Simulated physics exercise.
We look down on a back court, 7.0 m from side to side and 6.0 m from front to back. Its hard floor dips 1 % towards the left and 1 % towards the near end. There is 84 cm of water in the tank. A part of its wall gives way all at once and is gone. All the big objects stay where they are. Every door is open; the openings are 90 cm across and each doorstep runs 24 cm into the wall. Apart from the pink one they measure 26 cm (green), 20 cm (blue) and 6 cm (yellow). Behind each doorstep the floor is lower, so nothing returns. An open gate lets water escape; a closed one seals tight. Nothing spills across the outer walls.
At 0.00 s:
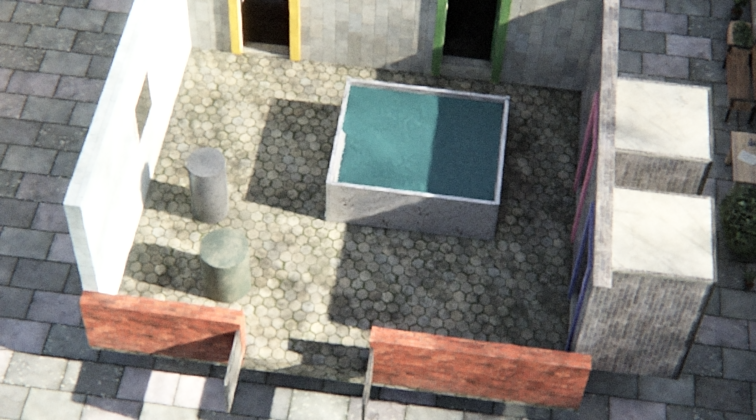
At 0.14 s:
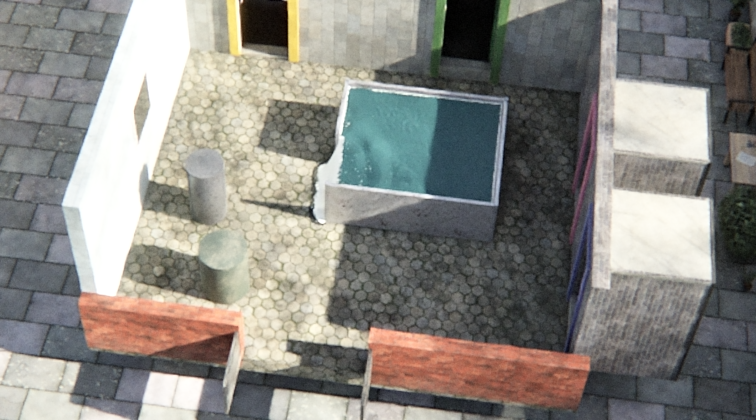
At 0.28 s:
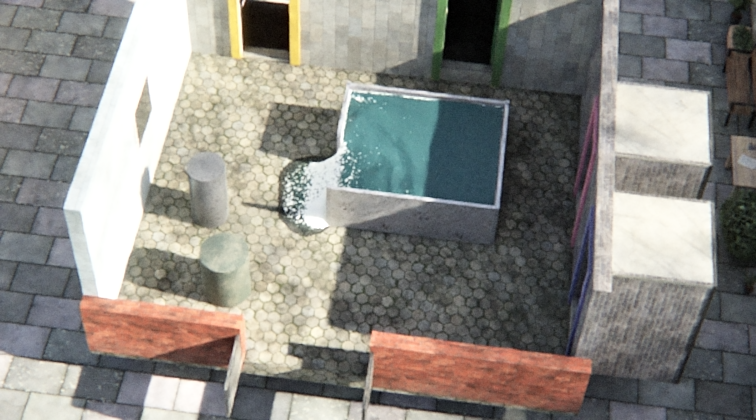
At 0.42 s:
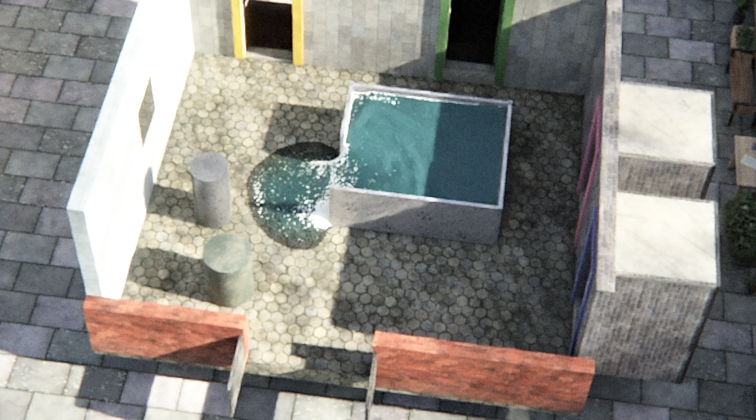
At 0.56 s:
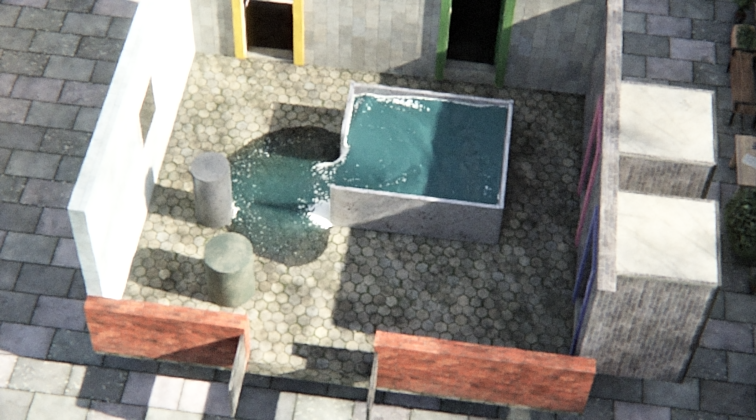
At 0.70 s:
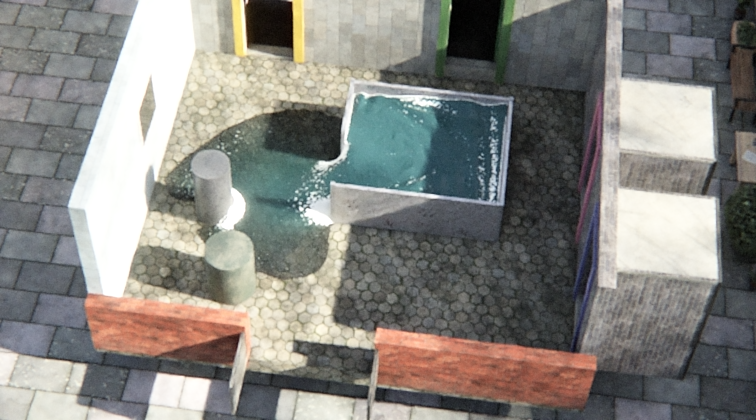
In this clip, seen from above, a raised tank of water in a walled court opens on its left side, and water pours out, spreading leftward across the paved floor and reaching around two short round pillars.
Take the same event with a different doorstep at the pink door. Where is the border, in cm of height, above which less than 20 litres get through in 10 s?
About 10.5 cm.
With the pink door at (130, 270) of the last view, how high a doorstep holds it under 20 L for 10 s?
About 28 cm.
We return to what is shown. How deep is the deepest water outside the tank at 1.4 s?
Roughly 50 cm.
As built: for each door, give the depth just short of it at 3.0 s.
In cm: Green 0, blue 0, pink 0, yellow 14.
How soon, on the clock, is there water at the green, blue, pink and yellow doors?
Green 4.0 s, blue 5.0 s, pink 6.0 s, yellow 1.8 s.
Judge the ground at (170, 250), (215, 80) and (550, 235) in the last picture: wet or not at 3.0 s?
In that order: Under water, under water, not reached.
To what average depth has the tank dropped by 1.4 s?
Some 62 cm.
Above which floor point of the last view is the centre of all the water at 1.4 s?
At about (371, 179).
After 1.4 s water covers 30 % of the floor, deepest (50 cm) near (238, 210); it has not reached the pink door.
After 3.0 s water covers 45 % of the floor, deepest (48 cm) near (125, 330); it has not reached the pink door.
After 10.0 s water covers 95 % of the floor, deepest (21 cm) near (113, 328); 16 cm at the pink door, 0 litres in over its 20 cm doorstep.
At the pink door as built, the water arrived by 6.0 s and peaked near 18 cm at 9.2 s.
With a doorstep of 9.5 cm, 28 litres would have come in within the 10 s; with 13 cm, 6 litres. So under 20 litres takes about 10.5 cm.
